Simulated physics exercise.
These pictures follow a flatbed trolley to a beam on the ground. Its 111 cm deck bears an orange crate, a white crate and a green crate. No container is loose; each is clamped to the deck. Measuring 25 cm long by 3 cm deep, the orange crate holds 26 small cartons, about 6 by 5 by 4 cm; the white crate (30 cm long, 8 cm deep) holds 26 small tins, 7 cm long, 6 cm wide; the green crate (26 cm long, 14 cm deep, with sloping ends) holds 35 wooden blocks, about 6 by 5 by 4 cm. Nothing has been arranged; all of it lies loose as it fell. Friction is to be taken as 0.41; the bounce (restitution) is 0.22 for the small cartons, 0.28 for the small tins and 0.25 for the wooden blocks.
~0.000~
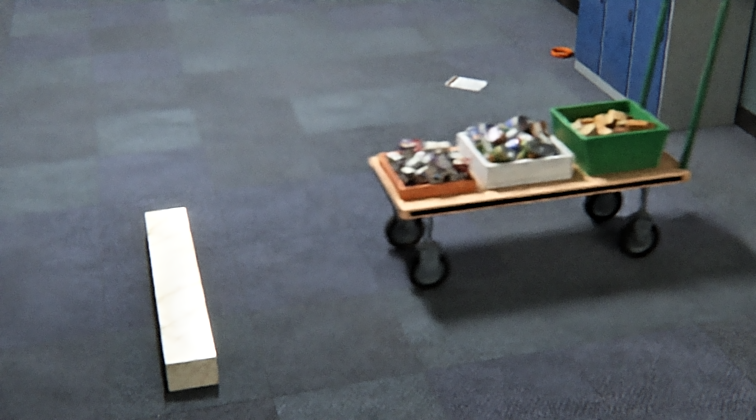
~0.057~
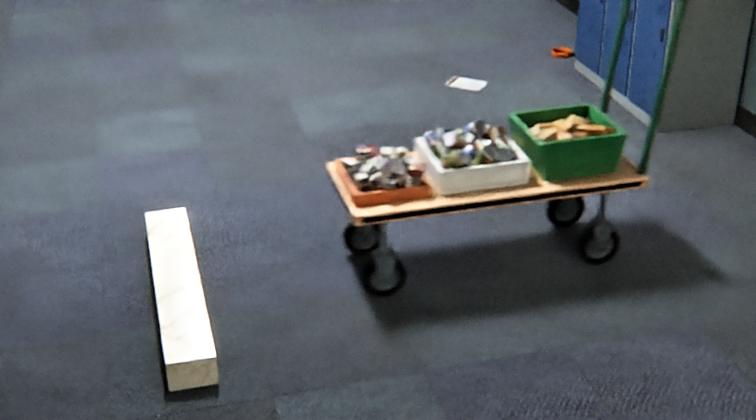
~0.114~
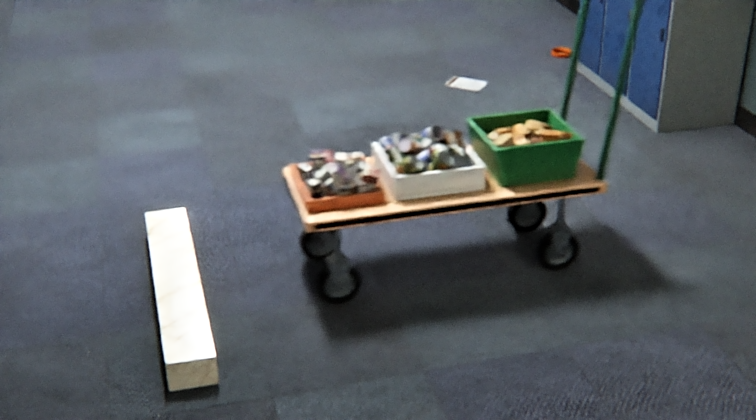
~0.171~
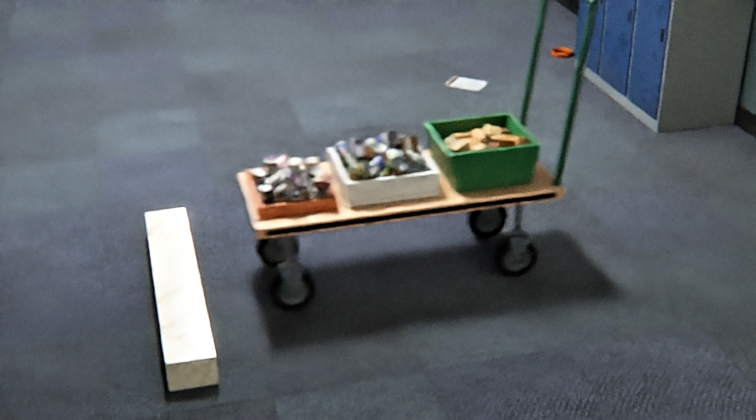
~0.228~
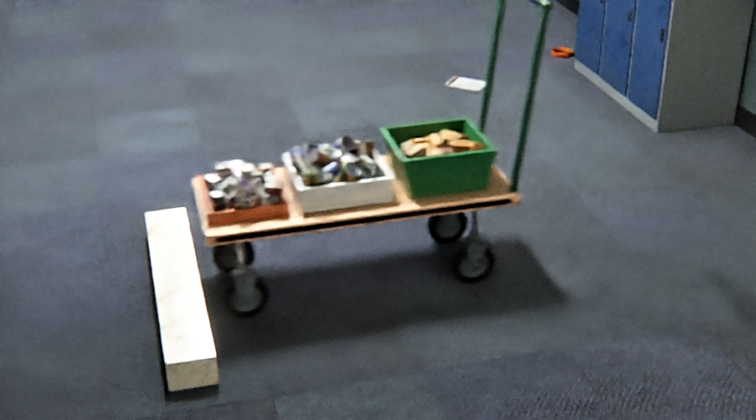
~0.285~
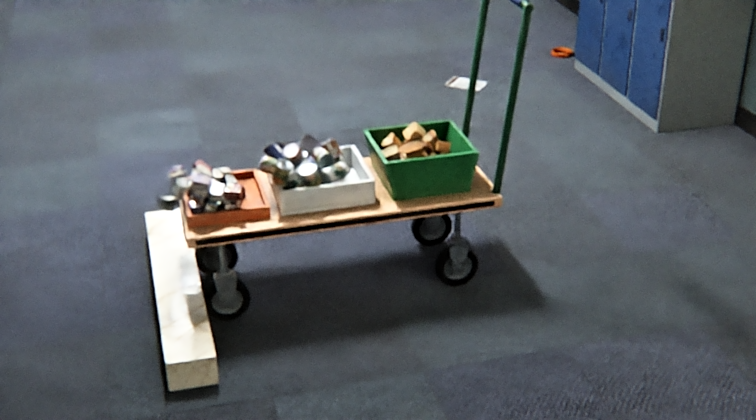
On a dark carpeted floor, a flatbed trolley carrying orange, white and green crates of loose items rolls left to a pale beam and halts against it, the contents lurching forward and a few small cartons leaving the orange crate.
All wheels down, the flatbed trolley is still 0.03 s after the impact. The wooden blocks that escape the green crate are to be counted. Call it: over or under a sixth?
Under.
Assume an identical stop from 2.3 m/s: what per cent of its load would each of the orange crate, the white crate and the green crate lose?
Orange crate 40 %, white crate 20 %, green crate 10 %.
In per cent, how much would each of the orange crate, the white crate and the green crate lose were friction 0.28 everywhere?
In that setup orange crate sheds 30 percent, white crate sheds 40 percent, and green crate sheds 10 percent.
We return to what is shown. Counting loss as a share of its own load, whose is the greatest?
It is the orange crate.
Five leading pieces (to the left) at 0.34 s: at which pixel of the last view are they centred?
Mean place: Roughly (146, 190).
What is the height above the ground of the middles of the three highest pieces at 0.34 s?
About 62 cm up, on average.
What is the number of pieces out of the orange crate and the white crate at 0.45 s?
Estimate at that time - orange crate 10, white crate 6, give or take.
After 0.34 s, orange crate 18 in, 8 out, white crate 22 in, 4 out and green crate 35 in, 0 out.
After 0.45 s, orange crate 16 in, 10 out, white crate 20 in, 6 out and green crate 34 in, 1 out.
After 0.68 s, orange crate 14 in, 12 out, white crate 17 in, 9 out and green crate 33 in, 2 out.
Final count (at 1.19 s), orange crate 14 in, 12 out, white crate 17 in, 9 out and green crate 33 in, 2 out. Asked share, 2 of 35, 6 per cent.
